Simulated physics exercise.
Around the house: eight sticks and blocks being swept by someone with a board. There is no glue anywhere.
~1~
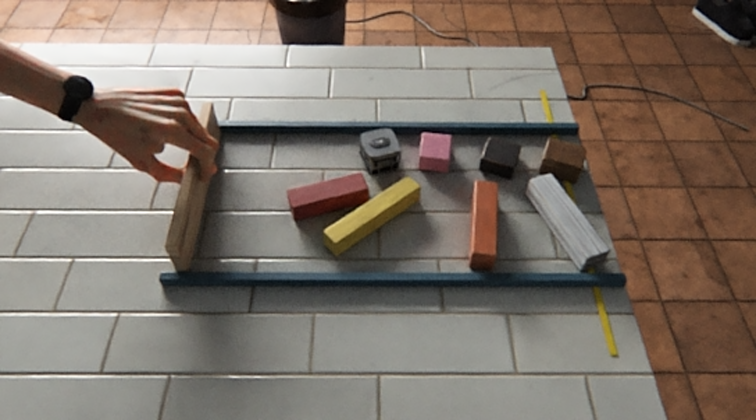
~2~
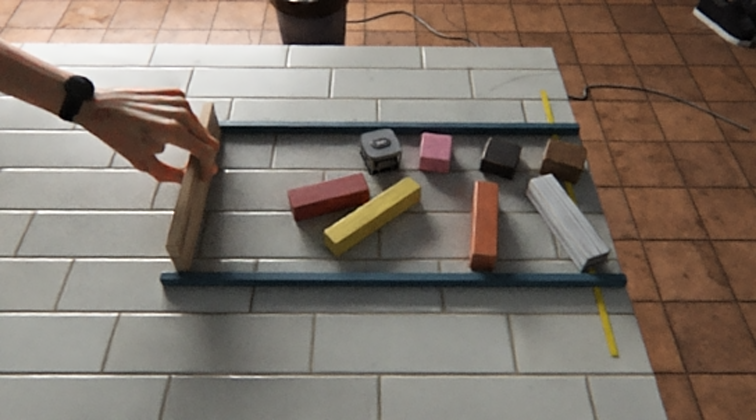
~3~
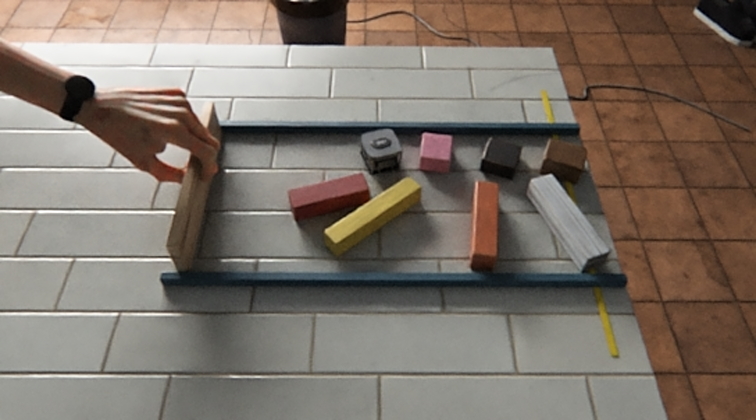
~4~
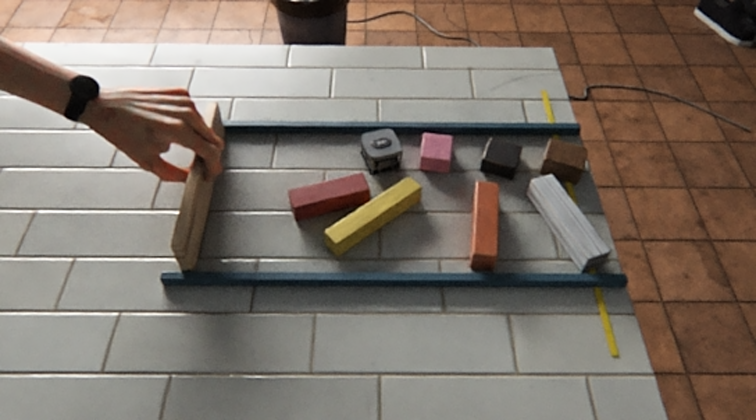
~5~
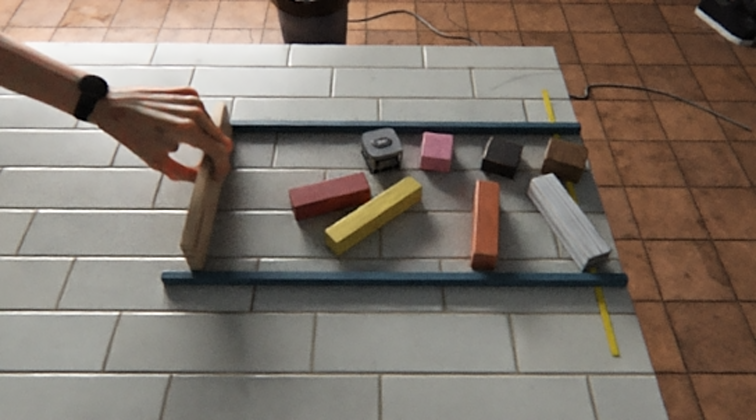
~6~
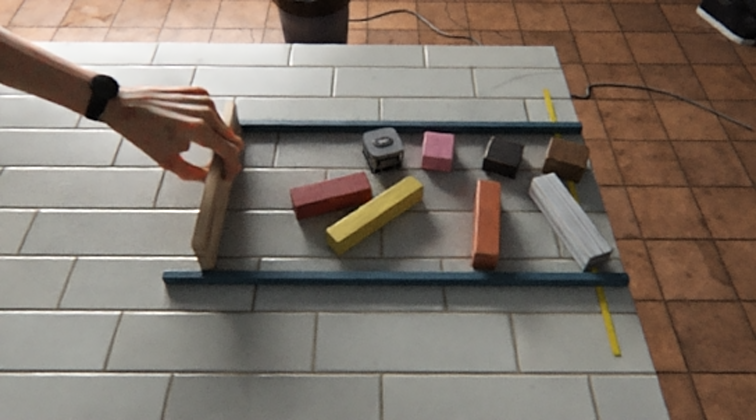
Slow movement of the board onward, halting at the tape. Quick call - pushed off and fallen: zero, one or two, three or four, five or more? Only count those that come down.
Call: Five or more.
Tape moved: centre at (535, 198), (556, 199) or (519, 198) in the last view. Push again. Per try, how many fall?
Those tries give 3, 4 and 1.
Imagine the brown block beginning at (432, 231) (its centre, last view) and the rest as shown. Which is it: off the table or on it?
I reckon from there it drops down.
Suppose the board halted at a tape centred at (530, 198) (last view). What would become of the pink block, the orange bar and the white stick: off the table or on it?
Here the pink block remains in place while the orange bar remains in place and the white stick drops down.
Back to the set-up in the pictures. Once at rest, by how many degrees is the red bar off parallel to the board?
Roughly 35 degrees.
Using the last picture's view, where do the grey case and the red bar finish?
Close to (583, 152); the other close to (606, 186).
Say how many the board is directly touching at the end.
The answer is 2.
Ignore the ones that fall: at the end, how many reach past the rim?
Answer: 2.
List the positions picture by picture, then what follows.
Brown block (563, 160); white stick (565, 221); black block (500, 158); board (196, 182); tape (572, 199), in the first picture.
White stick (566, 221); yellow bar (374, 215), in the second picture.
Black block (501, 159); orange bar (485, 224), in the third picture.
Brown block (564, 161); red bar (330, 197), in the fourth picture.
White stick (567, 220); board (210, 181), in the fifth picture.
Brown block (566, 160); white stick (568, 220); black block (503, 157); board (220, 181); tape (575, 199), in the sixth picture.
Soon after, none off yet; brown block at rest near (566, 160); white stick at rest near (568, 220); black block at rest near (503, 157).
Then, one off so far; brown block on its side near (615, 215); white stick moved a little near (613, 224); black block moved well along near (587, 161).
At rest, the number that fall off is five or more; fallen, yellow bar, pink block, orange bar, black block, white stick and brown block.
